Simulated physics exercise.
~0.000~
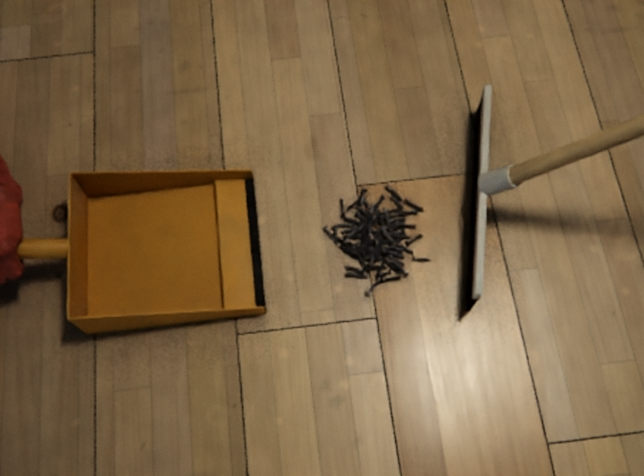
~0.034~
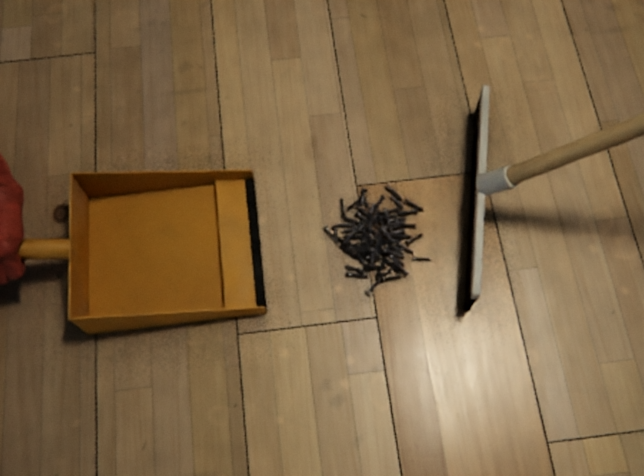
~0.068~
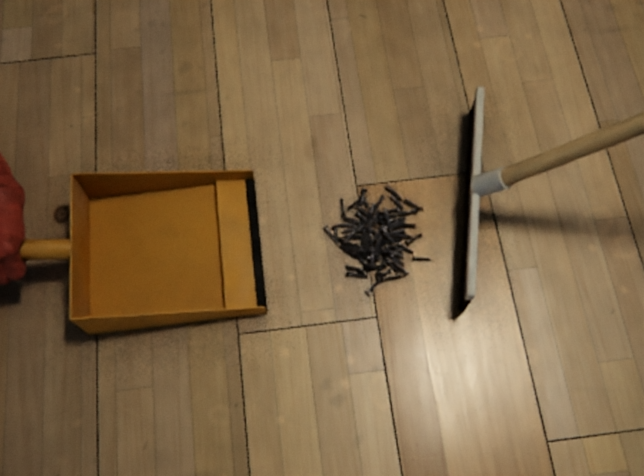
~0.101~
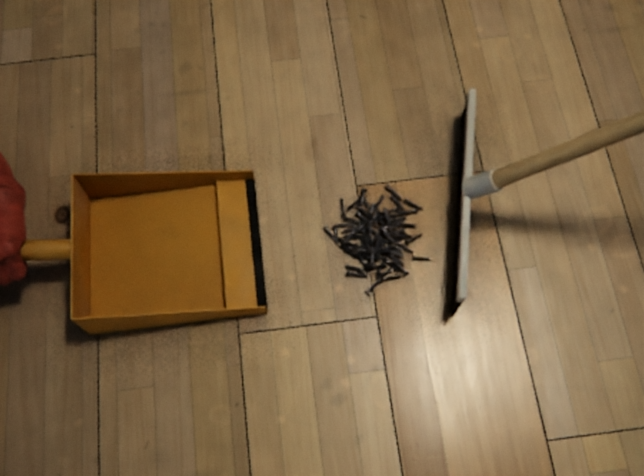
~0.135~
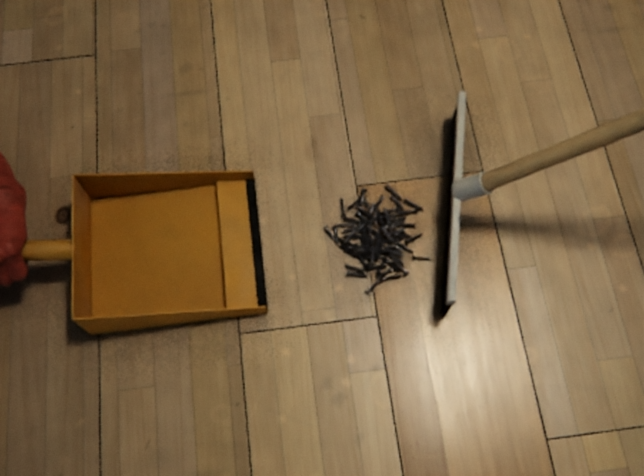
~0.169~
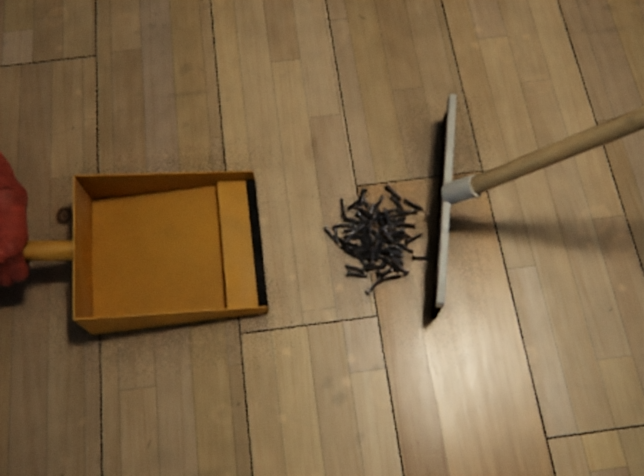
On a wooden floor, a wide blade on a long wooden handle slid a short way left towards a small pile of dark screws, while a red-gloved hand held a yellow dustpan opposite.
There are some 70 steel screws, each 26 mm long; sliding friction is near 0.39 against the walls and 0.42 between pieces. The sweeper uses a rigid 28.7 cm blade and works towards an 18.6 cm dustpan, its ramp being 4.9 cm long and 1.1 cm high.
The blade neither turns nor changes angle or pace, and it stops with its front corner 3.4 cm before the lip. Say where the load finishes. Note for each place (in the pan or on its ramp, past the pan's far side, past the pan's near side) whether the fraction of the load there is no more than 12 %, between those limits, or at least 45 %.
Pan: No more than 12 %; far side: No more than 12 %; near side: No more than 12 %.
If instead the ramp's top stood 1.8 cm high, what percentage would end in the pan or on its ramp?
Roughly 0 per cent.
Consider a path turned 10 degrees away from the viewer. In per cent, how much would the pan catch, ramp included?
0 %.
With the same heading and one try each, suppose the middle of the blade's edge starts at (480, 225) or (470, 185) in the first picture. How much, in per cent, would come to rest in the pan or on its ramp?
About 0 and 5 per cent.
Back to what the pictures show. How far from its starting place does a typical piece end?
12 cm or thereabouts.
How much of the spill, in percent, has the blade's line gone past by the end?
Estimate: Around 0 %.
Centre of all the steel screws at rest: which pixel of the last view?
When it all comes to rest, the middle is near (292, 246).
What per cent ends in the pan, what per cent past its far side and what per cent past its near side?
Final, in %: Pan 0, far side 0, near side 5.
After 0.39 s, middle of the blade 15 cm from the lip; 0 % over the lip, far side 0 %, near side 0 %.
After 0.54 s, middle of the blade 10 cm from the lip; 0 % over the lip, far side 0 %, near side 5 %.
After 0.81 s, middle of the blade 7 cm from the lip; 0 % over the lip, far side 0 %, near side 5 %.
By 1.2 s all is still; pan 0 %, far side 0 %, near side 5 %, in front of the lip or behind the blade 95 %.
